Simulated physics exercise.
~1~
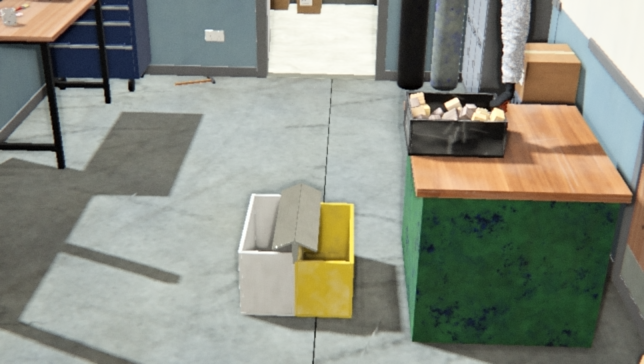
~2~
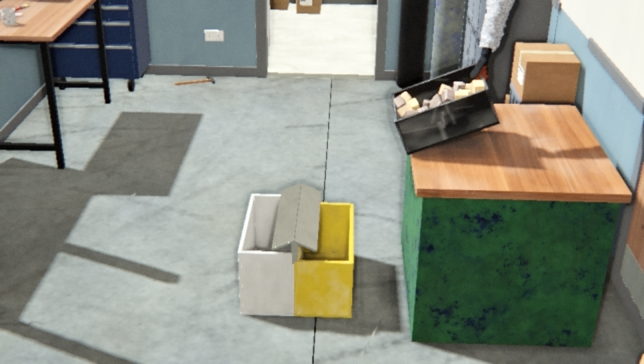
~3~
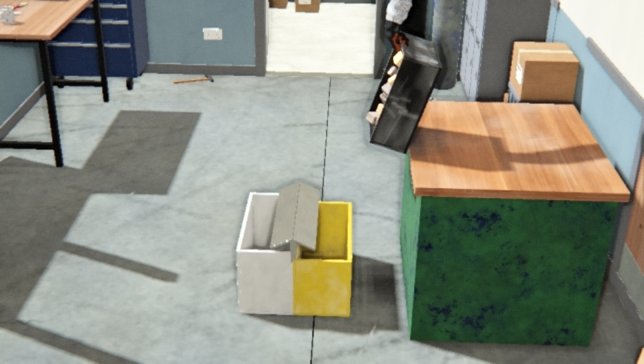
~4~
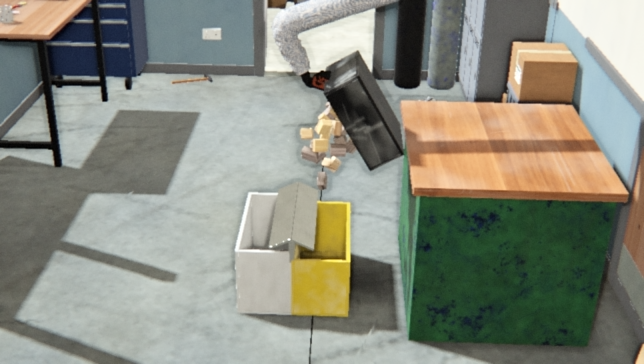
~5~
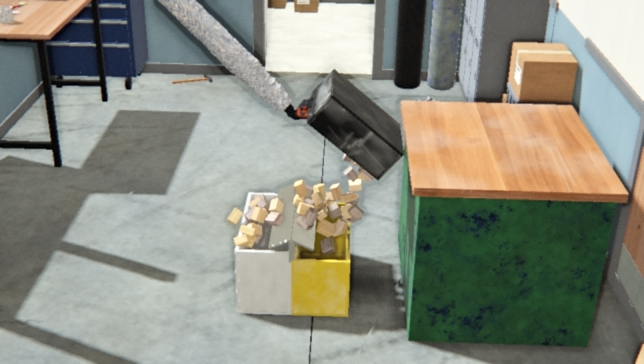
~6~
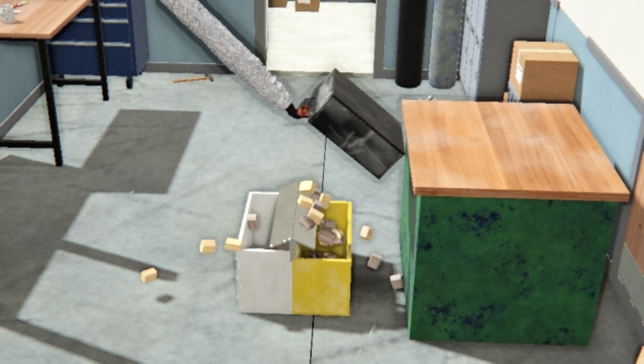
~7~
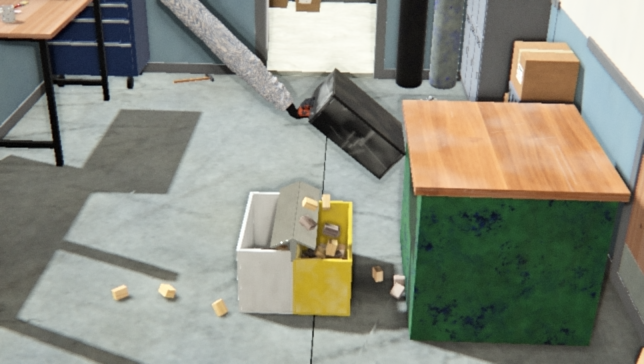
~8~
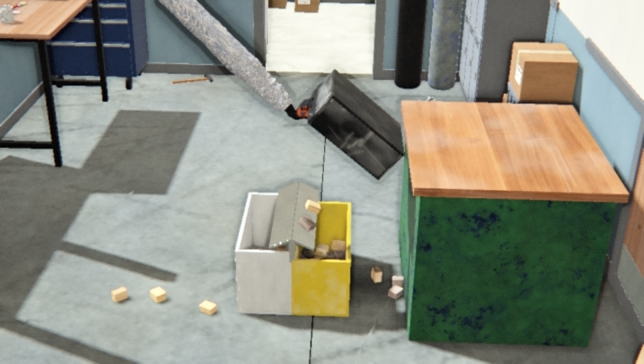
At first, a black box full of small wooden blocks sits on the wood-topped green bench, with a yellow bin and a white trough on the floor to its left. The box tilts up and swings left off the bench's end, with a speckled grey arm-like shape at its edge. As it tips past upright, the blocks pour out in a loose cluster. They strike around the grey ridge between the containers and scatter to both sides. Several bounce onto the floor, while the box stays upturned. Finally, most blocks have gone into the yellow bin, with a few strays lying on either side.
